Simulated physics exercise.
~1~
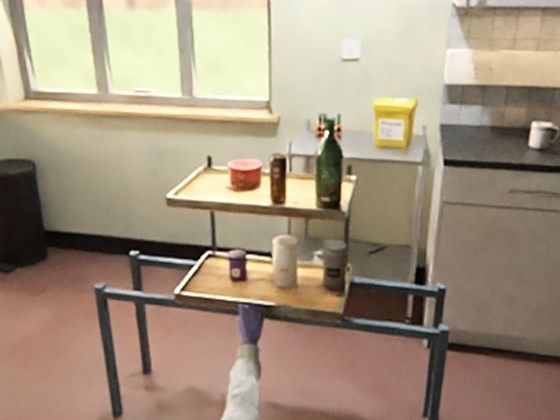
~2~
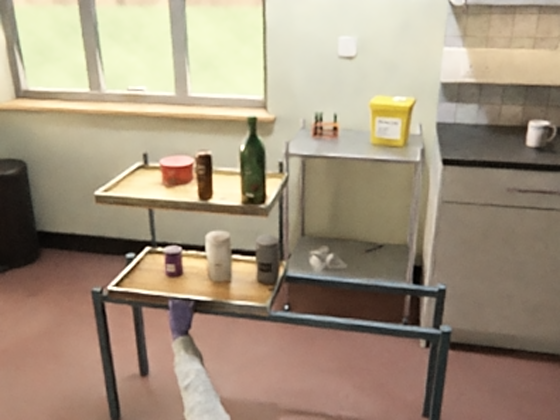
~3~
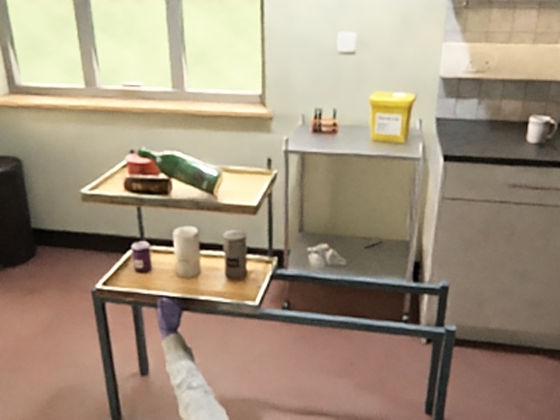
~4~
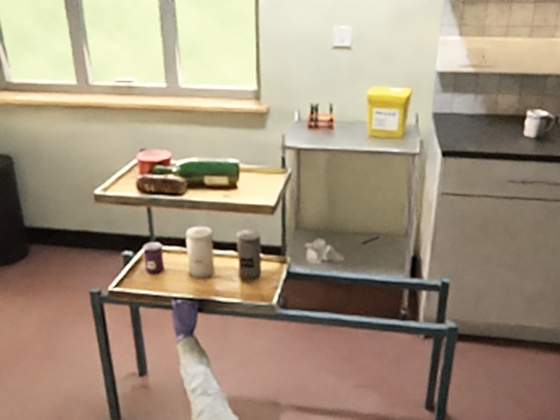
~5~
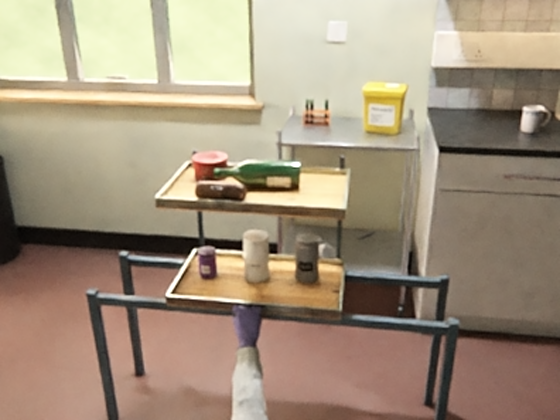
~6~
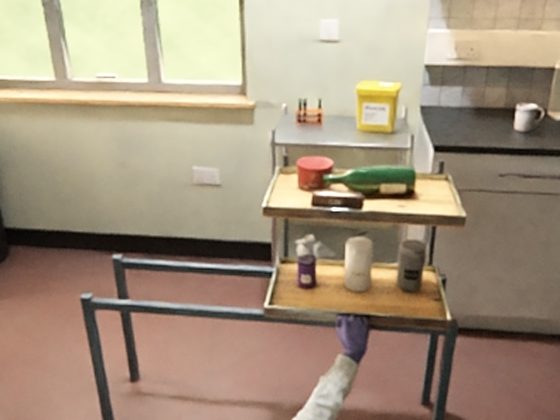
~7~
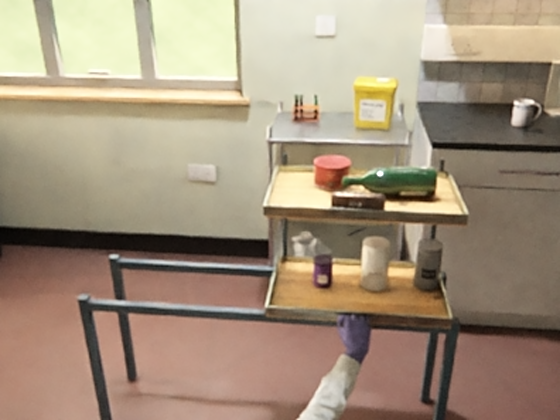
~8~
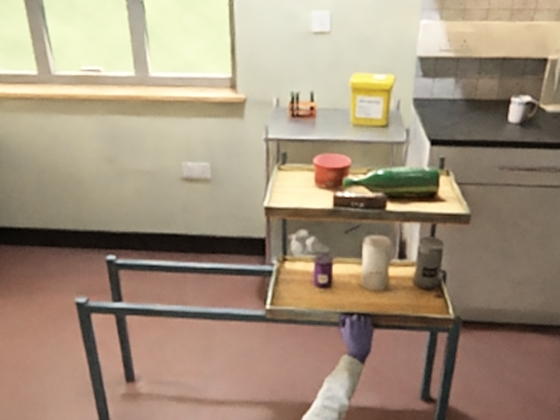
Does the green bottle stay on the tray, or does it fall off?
The green bottle stays on the tray, though it ends up lying on its side.
A green bottle and a brown can toppled on the upper shelf of a wooden tray rack as a gloved hand moved it left, then right along blue rails; the tub and jars stayed upright, and everything remained aboard as it stopped.
